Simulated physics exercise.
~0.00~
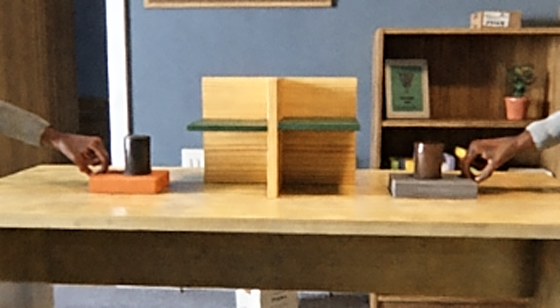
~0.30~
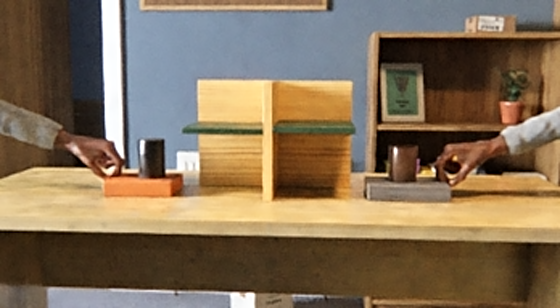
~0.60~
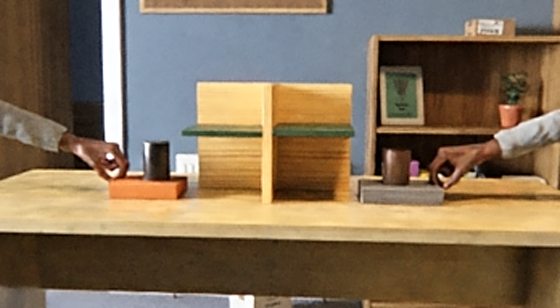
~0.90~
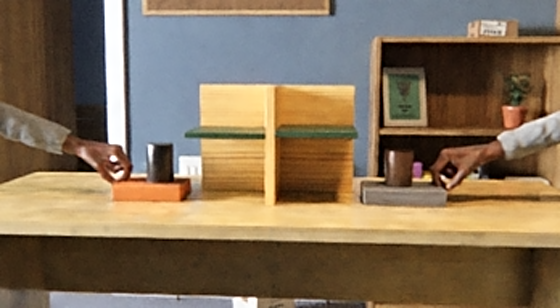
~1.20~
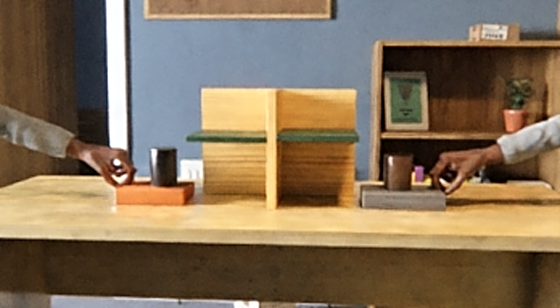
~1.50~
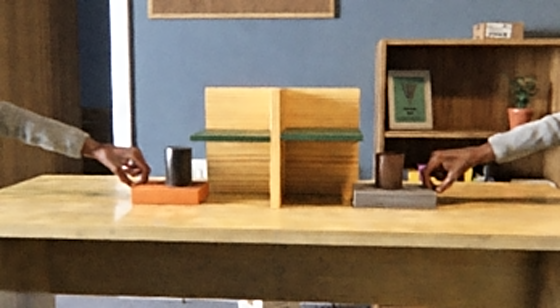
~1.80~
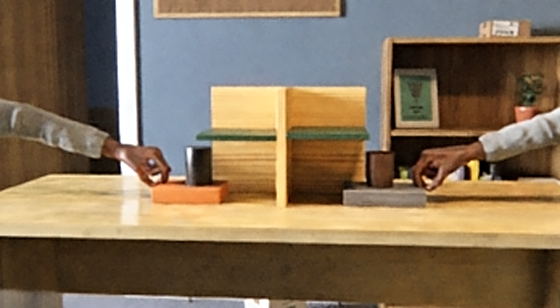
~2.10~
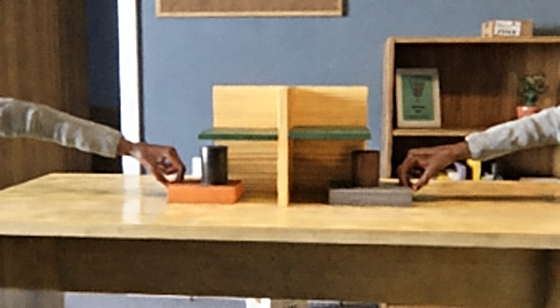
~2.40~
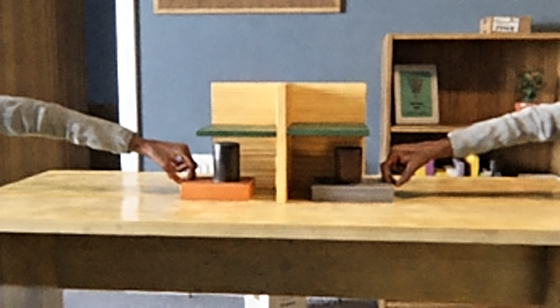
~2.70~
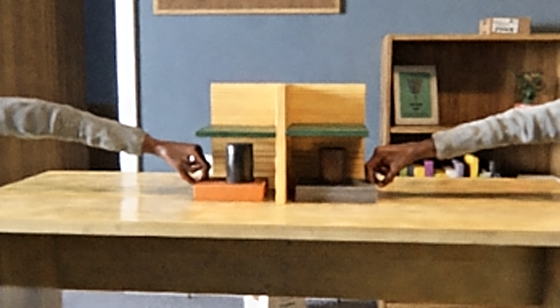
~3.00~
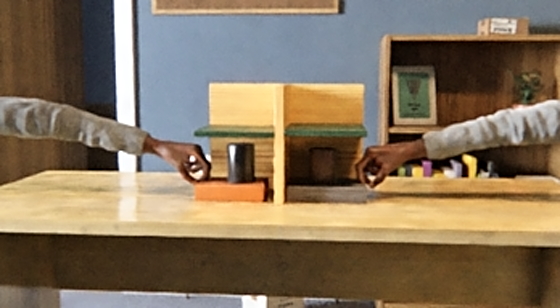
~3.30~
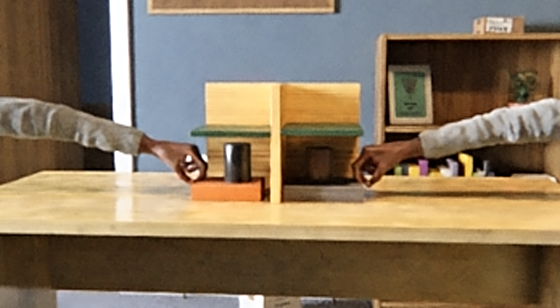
Two hands slide a black candle and a brown beaker on boards beneath a green shelf.
